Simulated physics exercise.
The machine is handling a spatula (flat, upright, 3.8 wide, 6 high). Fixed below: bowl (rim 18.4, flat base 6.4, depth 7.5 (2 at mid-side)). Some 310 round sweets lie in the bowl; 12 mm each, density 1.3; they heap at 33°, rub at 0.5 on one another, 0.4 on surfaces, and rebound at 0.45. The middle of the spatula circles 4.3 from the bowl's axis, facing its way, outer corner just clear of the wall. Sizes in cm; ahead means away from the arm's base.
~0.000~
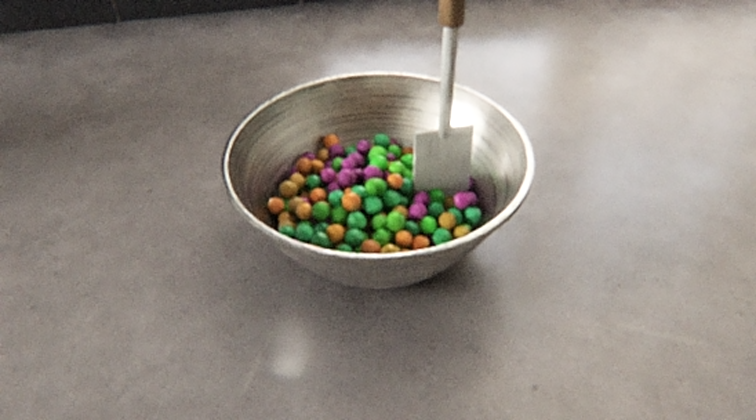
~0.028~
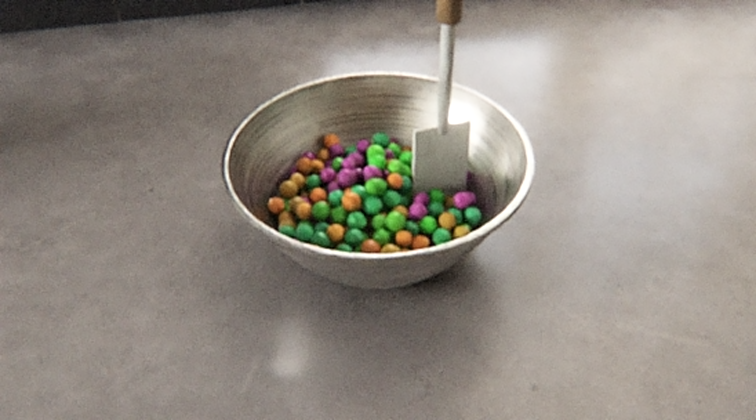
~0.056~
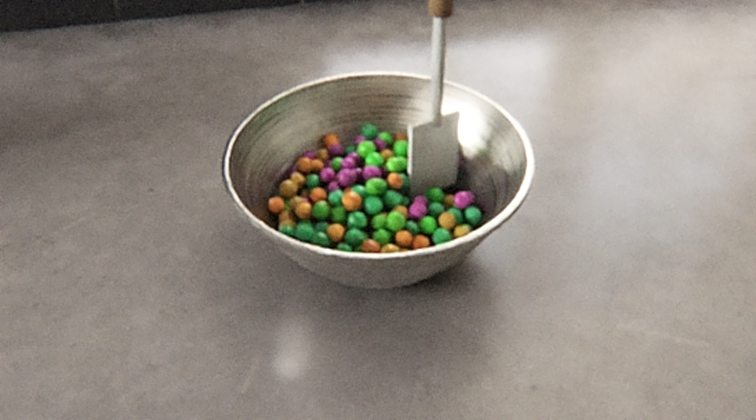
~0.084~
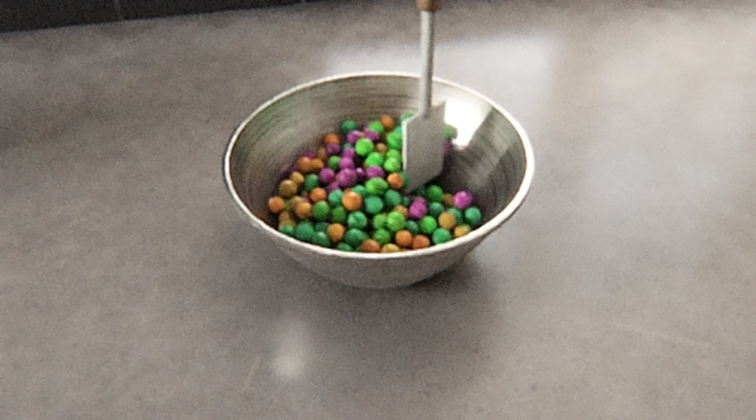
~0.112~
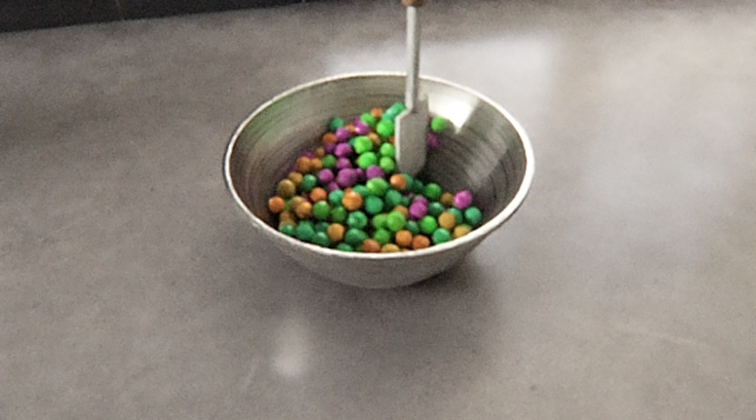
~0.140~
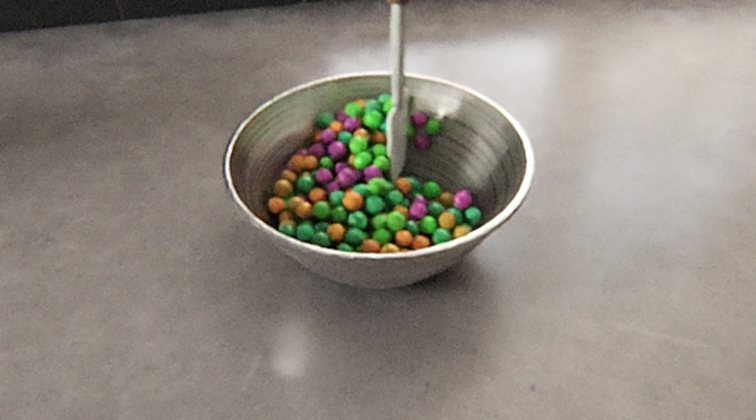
A spatula sweeps leftward through a metal bowl, pushing colourful round sweets toward the back.
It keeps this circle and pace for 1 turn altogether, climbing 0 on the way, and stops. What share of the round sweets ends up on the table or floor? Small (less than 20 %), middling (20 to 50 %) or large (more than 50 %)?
Answer: Small; less than 20 % of the round sweets finish on the table or floor.
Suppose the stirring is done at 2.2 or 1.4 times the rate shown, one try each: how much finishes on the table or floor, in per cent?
Some 30 and 10 per cent.
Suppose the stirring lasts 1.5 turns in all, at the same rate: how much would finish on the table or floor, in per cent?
Then about 5 per cent.
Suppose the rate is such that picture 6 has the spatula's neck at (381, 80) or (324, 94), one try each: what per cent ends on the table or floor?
About 10 and 30 per cent.
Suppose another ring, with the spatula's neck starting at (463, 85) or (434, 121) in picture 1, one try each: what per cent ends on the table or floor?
Some 5 and 0 per cent.
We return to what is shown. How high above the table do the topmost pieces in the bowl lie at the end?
Some 8.0 cm.
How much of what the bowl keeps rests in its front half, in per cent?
About 35 per cent.
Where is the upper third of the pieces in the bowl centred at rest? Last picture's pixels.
Near (421, 149).
After 0.37 s, 176° round, highest piece 9 above the table; 308 in the bowl, 3 in flight or on the tool.
After 0.60 s, 292° round, highest piece 9 above the table; 301 in the bowl, 6 on the table or floor, 4 in flight or on the tool.
After 0.91 s, 0° round, highest piece 8 above the table; 299 in the bowl, 12 on the table or floor.
After 1.61 s, 0° round, highest piece 8 above the table; 299 in the bowl, 12 on the table or floor.
At rest, 299 in the bowl, 12 on the table or floor. That is 4 % on the table or floor.
